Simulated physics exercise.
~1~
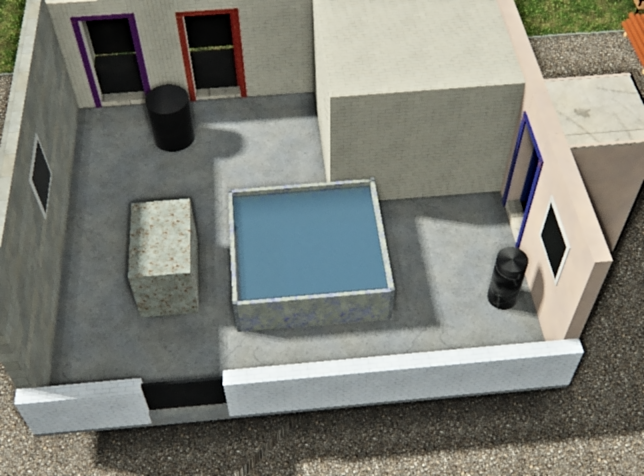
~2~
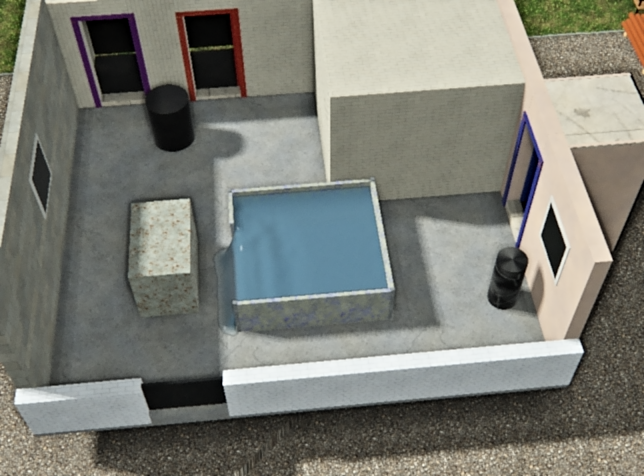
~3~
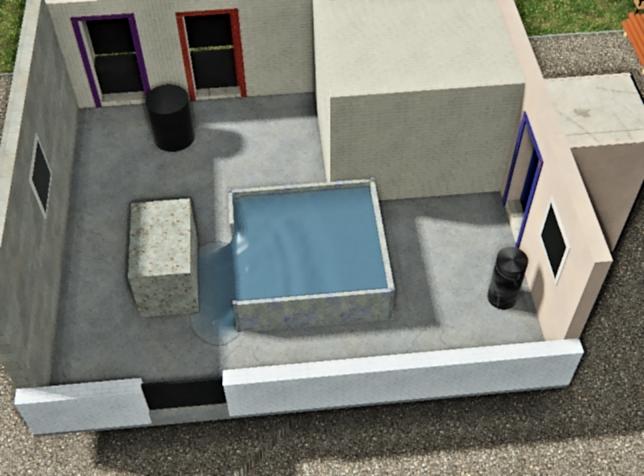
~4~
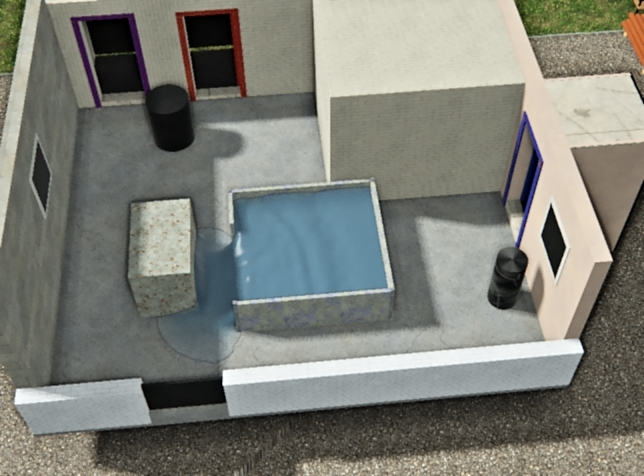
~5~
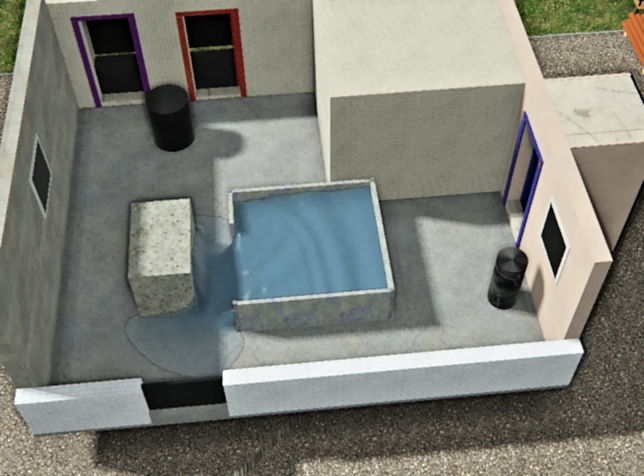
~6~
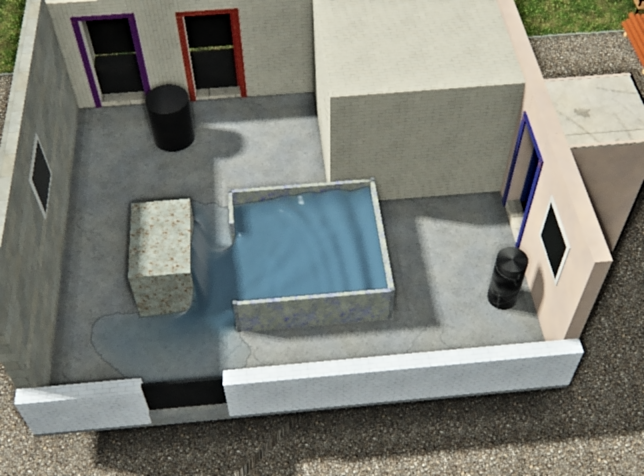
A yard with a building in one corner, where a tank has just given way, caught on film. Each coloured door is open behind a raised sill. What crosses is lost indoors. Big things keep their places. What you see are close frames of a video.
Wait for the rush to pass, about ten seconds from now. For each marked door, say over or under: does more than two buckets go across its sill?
The blue door will let through no more than two buckets, the red door will let through over two buckets, the purple door will let through over two buckets.
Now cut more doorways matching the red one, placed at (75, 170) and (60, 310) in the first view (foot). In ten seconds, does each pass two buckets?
Taking them in the order asked, one ends up above, the other ends up above.
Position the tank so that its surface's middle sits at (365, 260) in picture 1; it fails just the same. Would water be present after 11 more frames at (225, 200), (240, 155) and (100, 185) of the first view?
Going through the three places: In the spill, in the spill, out of reach.
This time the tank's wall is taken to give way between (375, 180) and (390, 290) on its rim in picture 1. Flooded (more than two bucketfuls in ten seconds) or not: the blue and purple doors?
Lab note: Blue door over threshold; purple door under threshold.
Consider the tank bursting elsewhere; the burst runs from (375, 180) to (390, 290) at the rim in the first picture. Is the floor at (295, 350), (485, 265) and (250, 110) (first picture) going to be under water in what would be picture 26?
In turn: Swamped, swamped, untouched.
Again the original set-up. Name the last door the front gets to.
Door: The blue door.
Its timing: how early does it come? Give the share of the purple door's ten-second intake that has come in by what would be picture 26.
By my reckoning, 0 percent.
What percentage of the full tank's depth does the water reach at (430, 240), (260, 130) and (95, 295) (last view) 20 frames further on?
In that order: 0, 2 and 12 per cent.
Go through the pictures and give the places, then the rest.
In the first frame, the open tank at (308, 241) is whole and still.
In the second frame, the front is at (224, 251), out from the gap at (238, 279).
In the third frame, water pours out at (238, 281) and has run to (200, 250).
In the fourth frame, water pours out at (238, 282) and has run to (200, 232).
In the fifth frame, the front is at (134, 339), out from the gap at (238, 282).
In the sixth frame, the front is at (100, 345), out from the gap at (238, 282).
A moment on, water covers 30 % of the floor; the blue door not reached, the red door not reached, the purple door not reached.
Next, water covers 50 % of the floor; the blue door not reached, the red door under two buckets in, the purple door not reached.
Then, water covers 70 % of the floor; the blue door not reached, the red door far over two buckets in, the purple door wet at the sill, nothing in.
Later, water covers 85 % of the floor; the blue door not reached, the red door far over two buckets in, the purple door over two buckets in.
In the end, water covers 95 % of the floor; the blue door wet at the sill, nothing in, the red door far over two buckets in, the purple door far over two buckets in.
